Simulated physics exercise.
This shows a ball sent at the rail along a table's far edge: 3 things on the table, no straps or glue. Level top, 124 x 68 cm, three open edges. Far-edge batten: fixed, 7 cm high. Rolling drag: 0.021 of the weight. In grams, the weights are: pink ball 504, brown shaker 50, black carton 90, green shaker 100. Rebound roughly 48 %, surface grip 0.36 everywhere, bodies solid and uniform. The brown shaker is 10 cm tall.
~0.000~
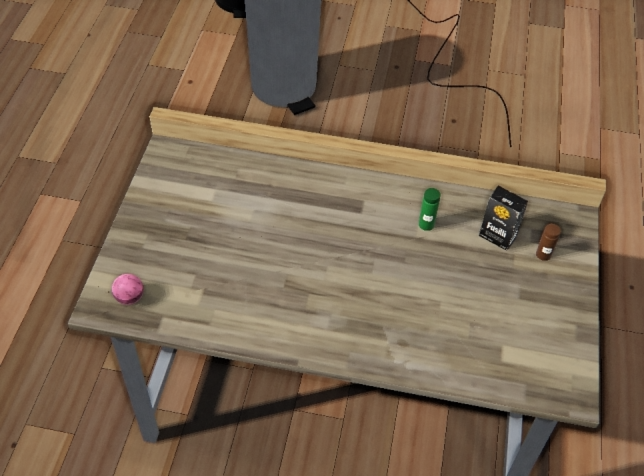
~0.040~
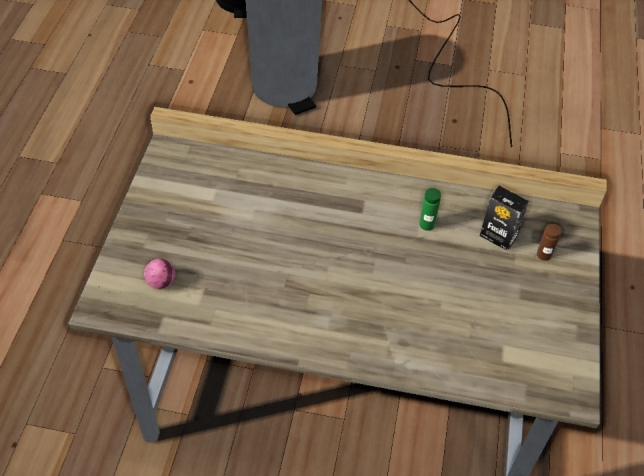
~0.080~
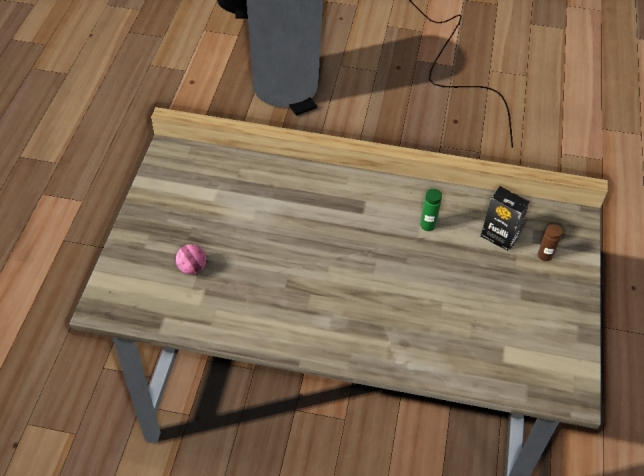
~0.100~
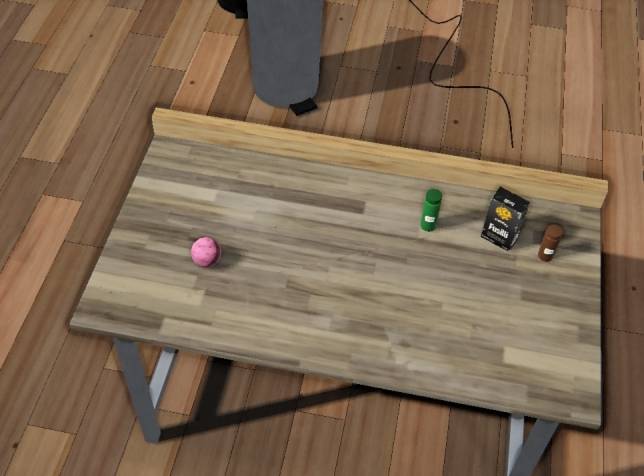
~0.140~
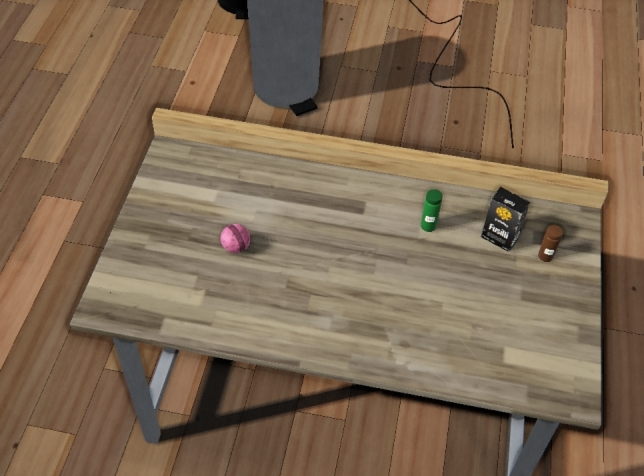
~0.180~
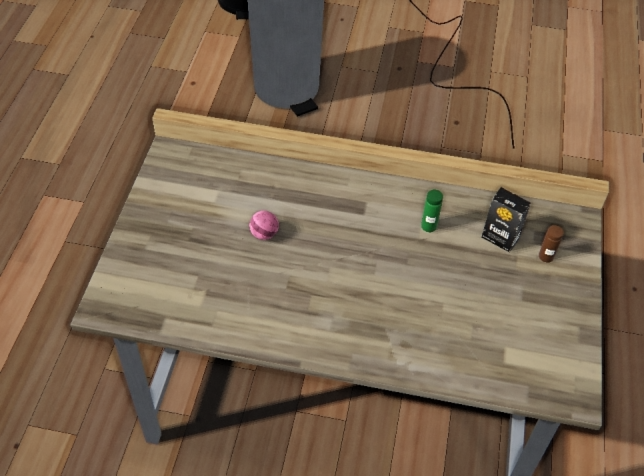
To begin with, a pink ball sits near the left end of a wooden table, with a green shaker, a black carton and a brown shaker standing toward the right. The ball rolls rightward and away across the tabletop, drawing nearer the raised far edge, while the three other objects stay still.
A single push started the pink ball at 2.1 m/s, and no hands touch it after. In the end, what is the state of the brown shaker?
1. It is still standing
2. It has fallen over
Option 2: It has fallen over.
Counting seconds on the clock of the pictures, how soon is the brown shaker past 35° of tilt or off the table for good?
Somewhere about 0.9 s.
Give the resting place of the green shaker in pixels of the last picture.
Look near (460, 282) and you'll find it.
Around 0.68 s, pink ball near (500, 221); green shaker at 45° to upright; black carton at 14° to upright.
Around 0.98 s, pink ball near (595, 243); brown shaker on its side near (589, 264); black carton on its side; green shaker on its side.
Finally (1.6 s), on their side or leaning hard on the table, brown shaker, black carton and green shaker. Final places as that camera would see them, brown shaker near (594, 264).
